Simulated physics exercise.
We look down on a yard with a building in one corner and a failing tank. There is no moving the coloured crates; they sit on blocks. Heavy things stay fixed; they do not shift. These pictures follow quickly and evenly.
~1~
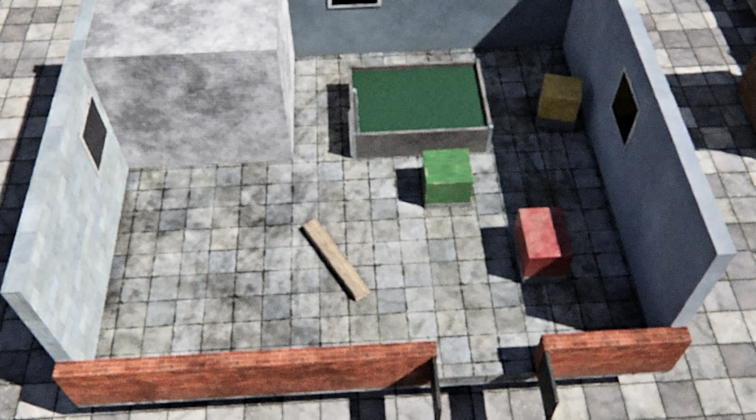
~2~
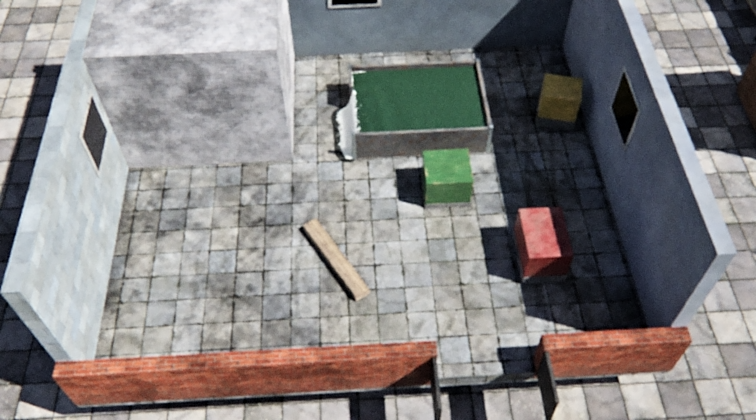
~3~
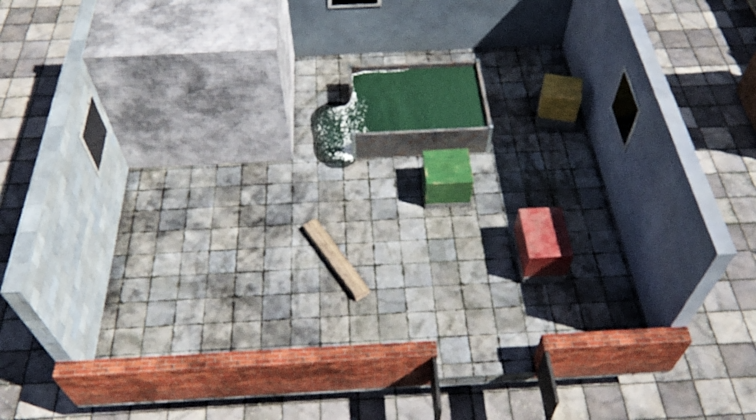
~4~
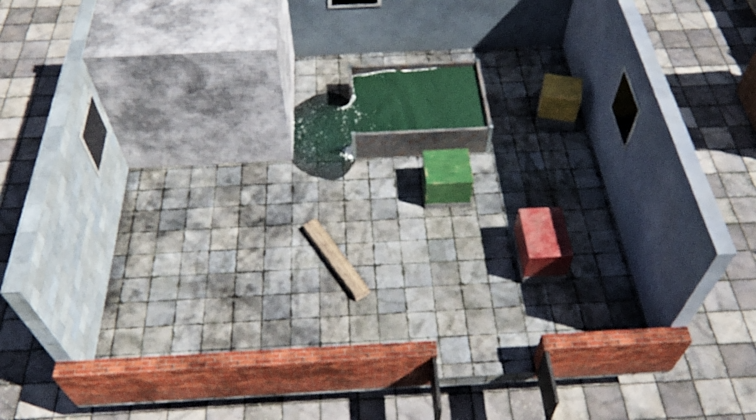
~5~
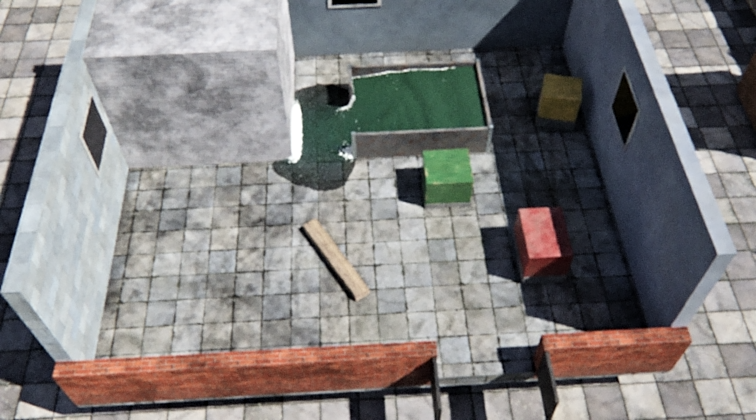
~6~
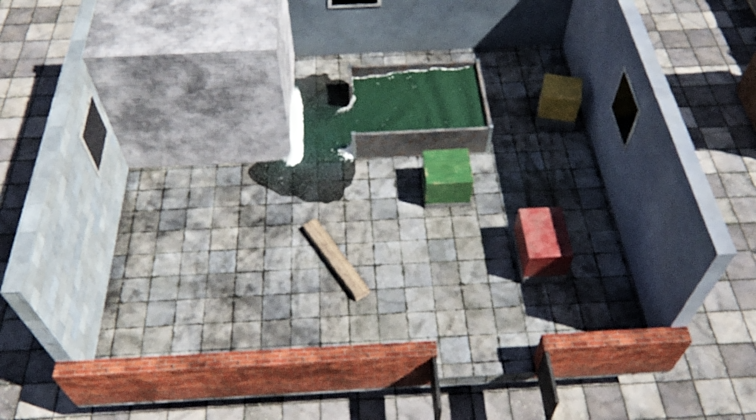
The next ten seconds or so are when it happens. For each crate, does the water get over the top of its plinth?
As I see it, the yellow crate is spared, the green crate is spared, the red crate is spared.
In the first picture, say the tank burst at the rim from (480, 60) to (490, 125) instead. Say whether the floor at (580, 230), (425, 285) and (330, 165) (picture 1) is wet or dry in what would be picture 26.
First: Reached by the flood. Second: Spared by the leak. Third: Spared by the leak.
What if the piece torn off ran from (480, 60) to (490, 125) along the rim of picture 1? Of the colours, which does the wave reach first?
Answer: The yellow-painted one.
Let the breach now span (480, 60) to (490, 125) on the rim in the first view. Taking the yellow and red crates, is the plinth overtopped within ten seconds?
My take: The yellow one gets flooded, while the red one stays clear.
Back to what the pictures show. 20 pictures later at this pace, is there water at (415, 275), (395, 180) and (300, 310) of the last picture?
First spot swamped, second spot clear, third spot swamped.
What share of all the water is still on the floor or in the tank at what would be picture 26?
Estimate: Close to 100 %.
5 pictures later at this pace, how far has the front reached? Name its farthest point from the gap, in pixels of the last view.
Best guess: Near (195, 211).
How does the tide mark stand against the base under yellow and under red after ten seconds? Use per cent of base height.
Peak levels: Approx. 70 % then 30 %.
A moment on, water covers 10 % of the floor; the yellow crate not reached, the green crate not reached, the red crate not reached.
Next, water covers 30 % of the floor; the yellow crate not reached, the green crate not reached, the red crate not reached.
Then, water covers 50 % of the floor; the yellow crate not reached, the green crate not reached, the red crate not reached.
Later, water covers 65 % of the floor; the yellow crate water round its plinth, the green crate not reached, the red crate water round its plinth.
In the end, water covers 90 % of the floor; the yellow crate stayed above the water, the green crate stayed above the water, the red crate stayed above the water.
